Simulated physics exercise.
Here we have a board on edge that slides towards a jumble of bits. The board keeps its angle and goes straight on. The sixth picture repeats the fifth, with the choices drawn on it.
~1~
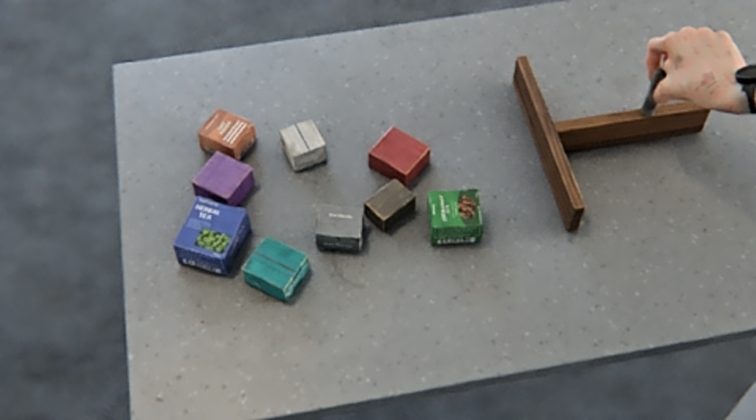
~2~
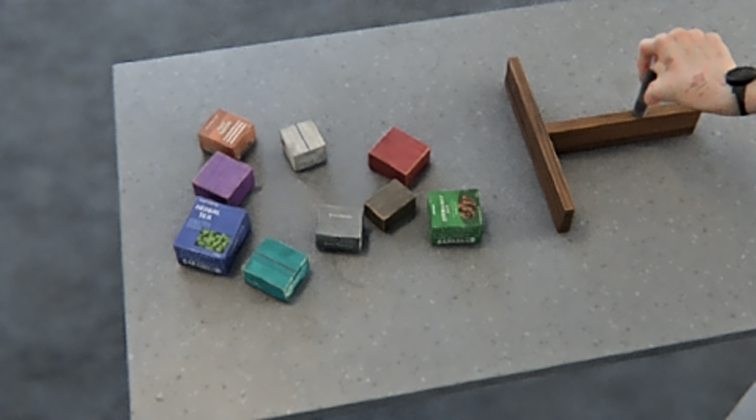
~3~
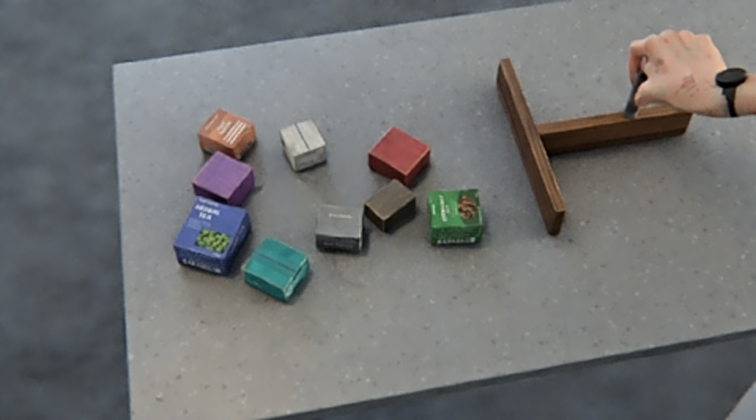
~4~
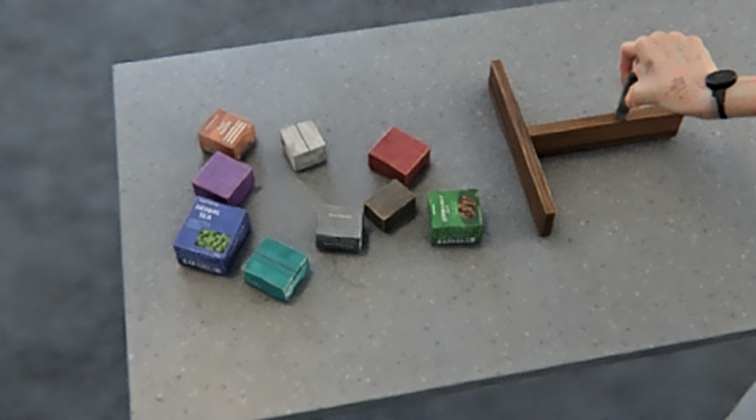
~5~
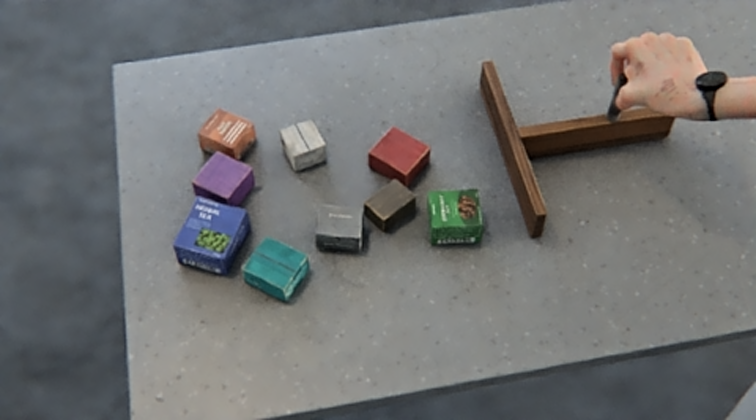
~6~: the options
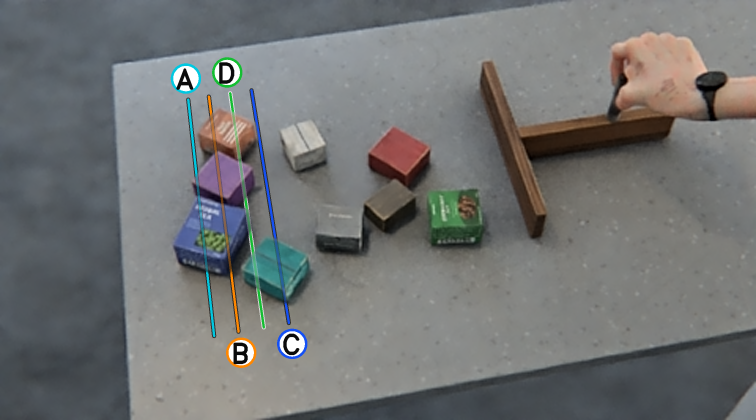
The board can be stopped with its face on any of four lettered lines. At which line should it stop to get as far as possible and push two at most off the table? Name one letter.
A.
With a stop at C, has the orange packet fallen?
By then, no.
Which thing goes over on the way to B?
It is the blue packet.
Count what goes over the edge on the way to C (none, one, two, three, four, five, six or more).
In all, none.
On the marked copy, A at (200, 208); B at (222, 204); C at (269, 197); D at (246, 200).
Taking A. A third of the way, board (403, 150); green packet (386, 230); grey box (332, 233).
Two thirds of the way, board (289, 168); blue packet (165, 240); purple block (191, 192).
When it is over, board (199, 182); blue packet over the edge; purple block over the edge; two fallen.
As for the rest, B is within the limit but short; C is within the limit but short; D is within the limit but short.
